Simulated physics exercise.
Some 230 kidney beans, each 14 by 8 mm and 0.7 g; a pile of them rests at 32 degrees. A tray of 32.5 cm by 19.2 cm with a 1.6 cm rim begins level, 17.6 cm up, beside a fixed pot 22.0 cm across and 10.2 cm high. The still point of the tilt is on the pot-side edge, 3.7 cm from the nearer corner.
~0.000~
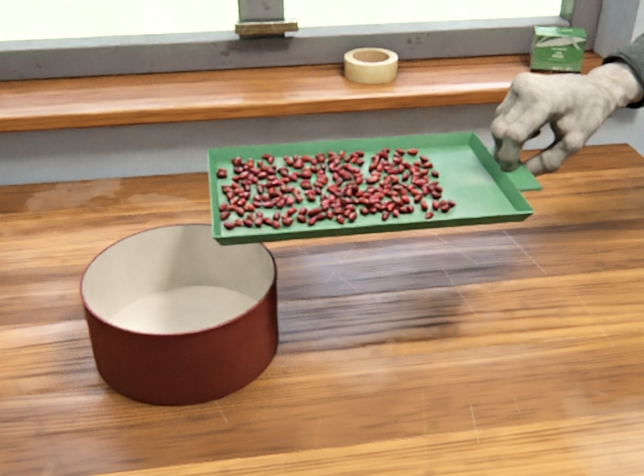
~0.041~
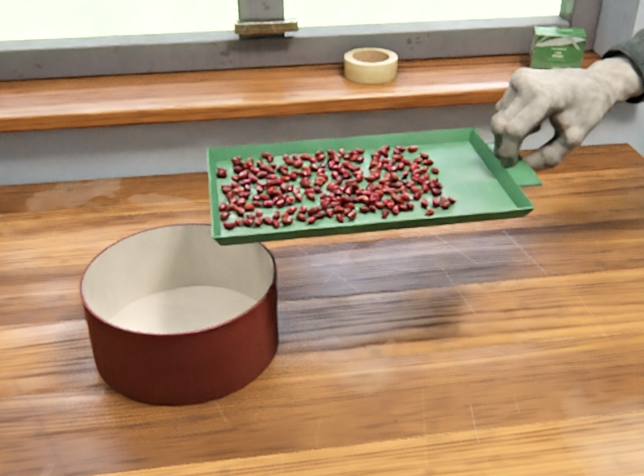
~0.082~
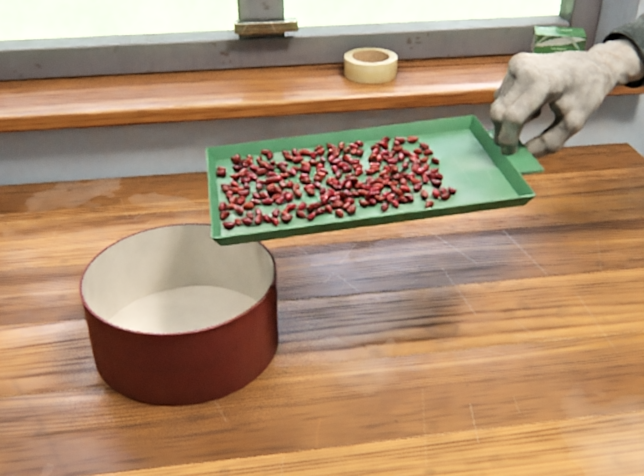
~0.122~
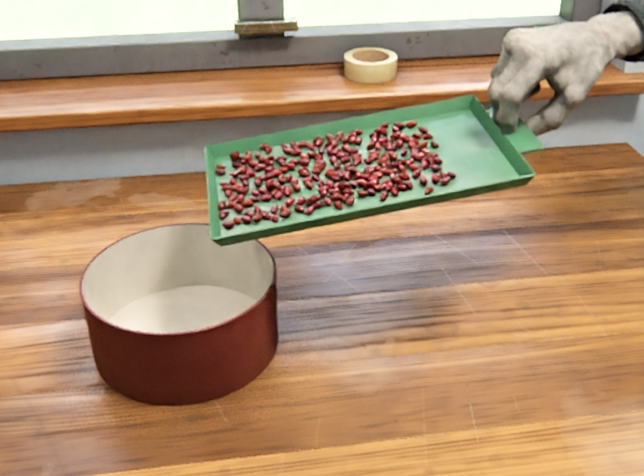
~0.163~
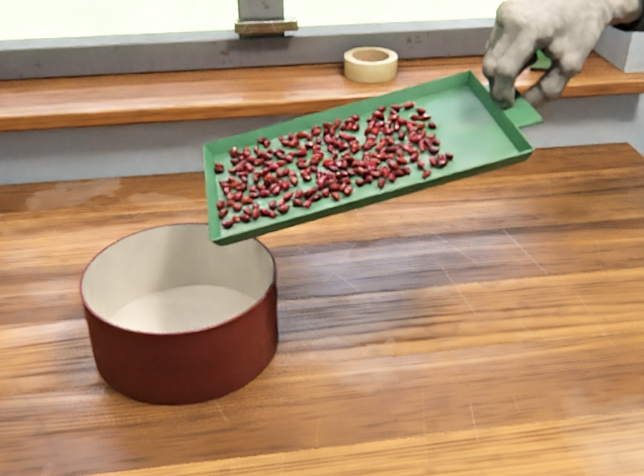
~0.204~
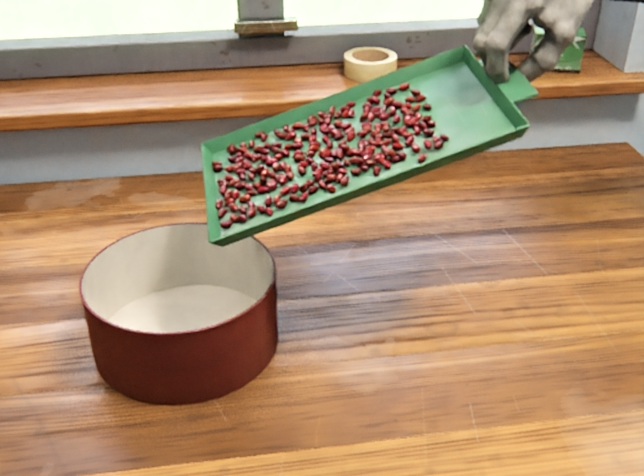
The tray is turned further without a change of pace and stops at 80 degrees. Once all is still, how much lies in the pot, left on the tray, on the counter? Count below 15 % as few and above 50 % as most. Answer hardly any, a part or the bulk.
Pot the bulk, tray hardly any, counter hardly any.
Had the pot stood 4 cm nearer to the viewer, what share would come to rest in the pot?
It would be near 90 per cent.
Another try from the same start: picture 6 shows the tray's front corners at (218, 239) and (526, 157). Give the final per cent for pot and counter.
Pot 70, counter 30.
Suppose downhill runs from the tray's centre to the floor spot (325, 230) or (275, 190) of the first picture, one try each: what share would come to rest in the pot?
About 45 and 75 per cent.
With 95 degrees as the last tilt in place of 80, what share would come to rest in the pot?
In that case some 95 per cent.
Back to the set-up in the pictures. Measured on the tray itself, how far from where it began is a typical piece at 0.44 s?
Roughly 4 cm.
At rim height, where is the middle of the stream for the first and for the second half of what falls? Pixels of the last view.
First near (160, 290), later near (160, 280).
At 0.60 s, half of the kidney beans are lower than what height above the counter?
Roughly 20 cm.
Then, at 0.44 s, tilt 50 degrees; the tray holds 100 %, the pot 0 %.
After 0.60 s, tilt 71 degrees; the tray holds 75 %, the pot 0 %.
After 0.88 s, tilt 80 degrees; the tray holds 0 %, the pot 95 %.
By 1.7 s all is still; pot 95 %, tray 0 %, counter 5 %.
